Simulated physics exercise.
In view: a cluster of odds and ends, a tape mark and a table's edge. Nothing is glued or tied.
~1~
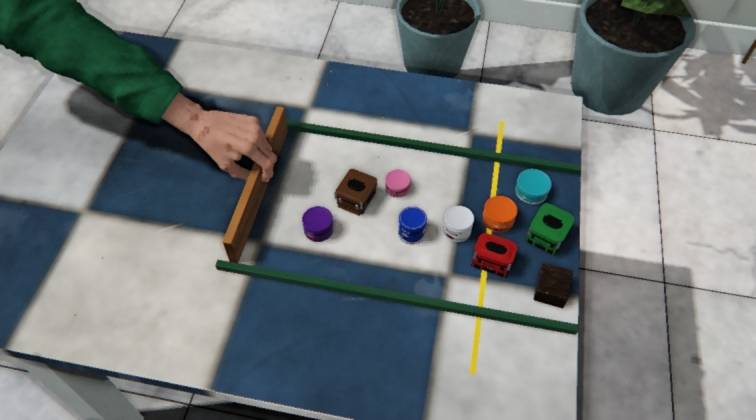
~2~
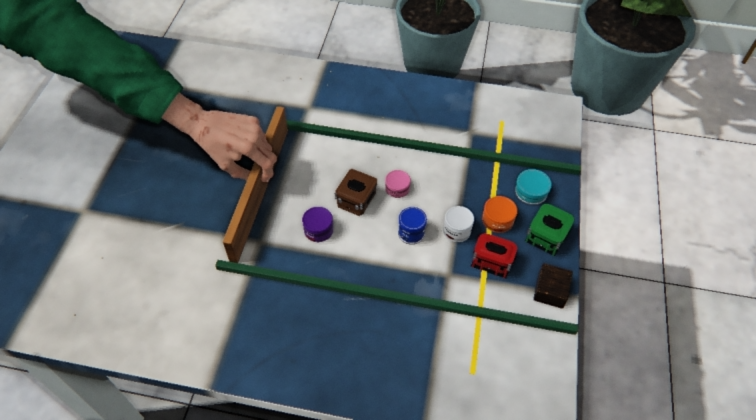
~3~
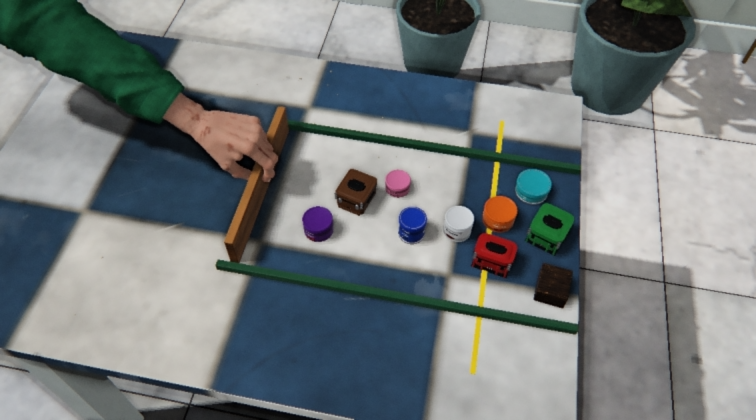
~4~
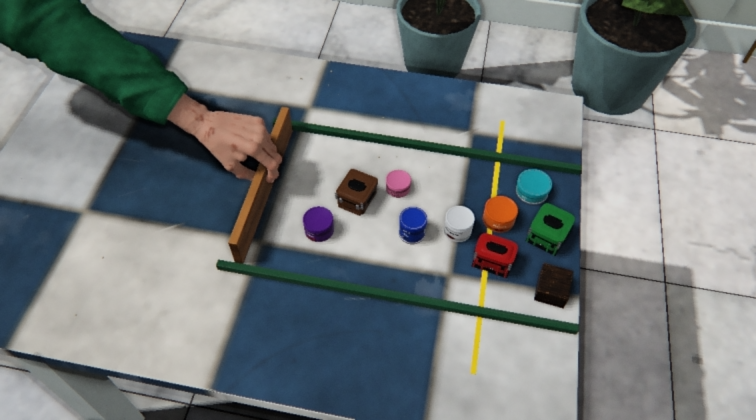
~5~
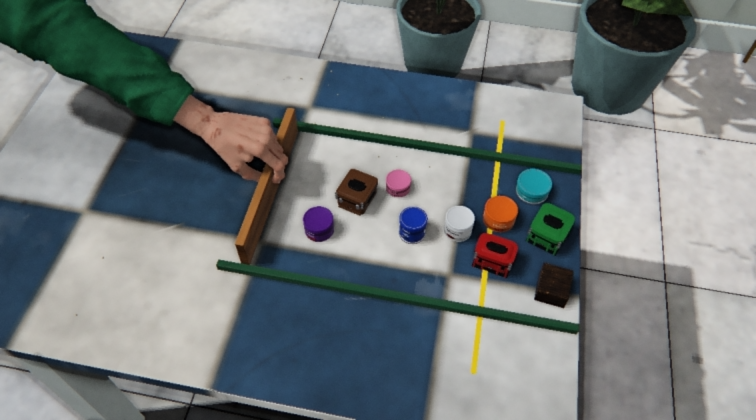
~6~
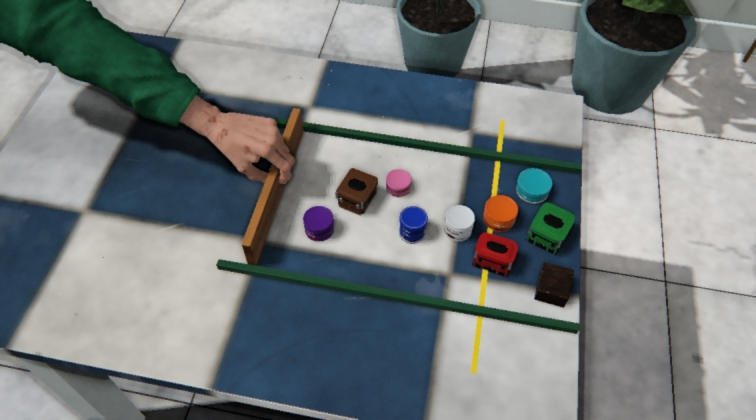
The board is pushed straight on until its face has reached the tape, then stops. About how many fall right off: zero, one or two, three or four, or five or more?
Outcome: The number that fall off is zero.
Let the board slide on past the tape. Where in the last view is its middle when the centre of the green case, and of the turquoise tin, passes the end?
For the green case at (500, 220), for the turquoise tin at (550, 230).
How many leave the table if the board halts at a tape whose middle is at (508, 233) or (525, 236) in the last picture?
Down on the floor: 1 and 2.
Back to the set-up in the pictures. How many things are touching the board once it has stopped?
The number is 4.
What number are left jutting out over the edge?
It comes to 2.
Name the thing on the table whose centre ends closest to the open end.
Foremost is the green case.
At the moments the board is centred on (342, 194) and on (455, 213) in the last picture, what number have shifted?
First 2, then 7.
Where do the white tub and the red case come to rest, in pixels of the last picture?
The white tub at (537, 234), the red case at (537, 259).
Soon after, none off yet; black block at rest near (554, 285); green case at rest near (551, 228); turquoise tin at rest near (534, 186).
At rest, the number that fall off is zero.
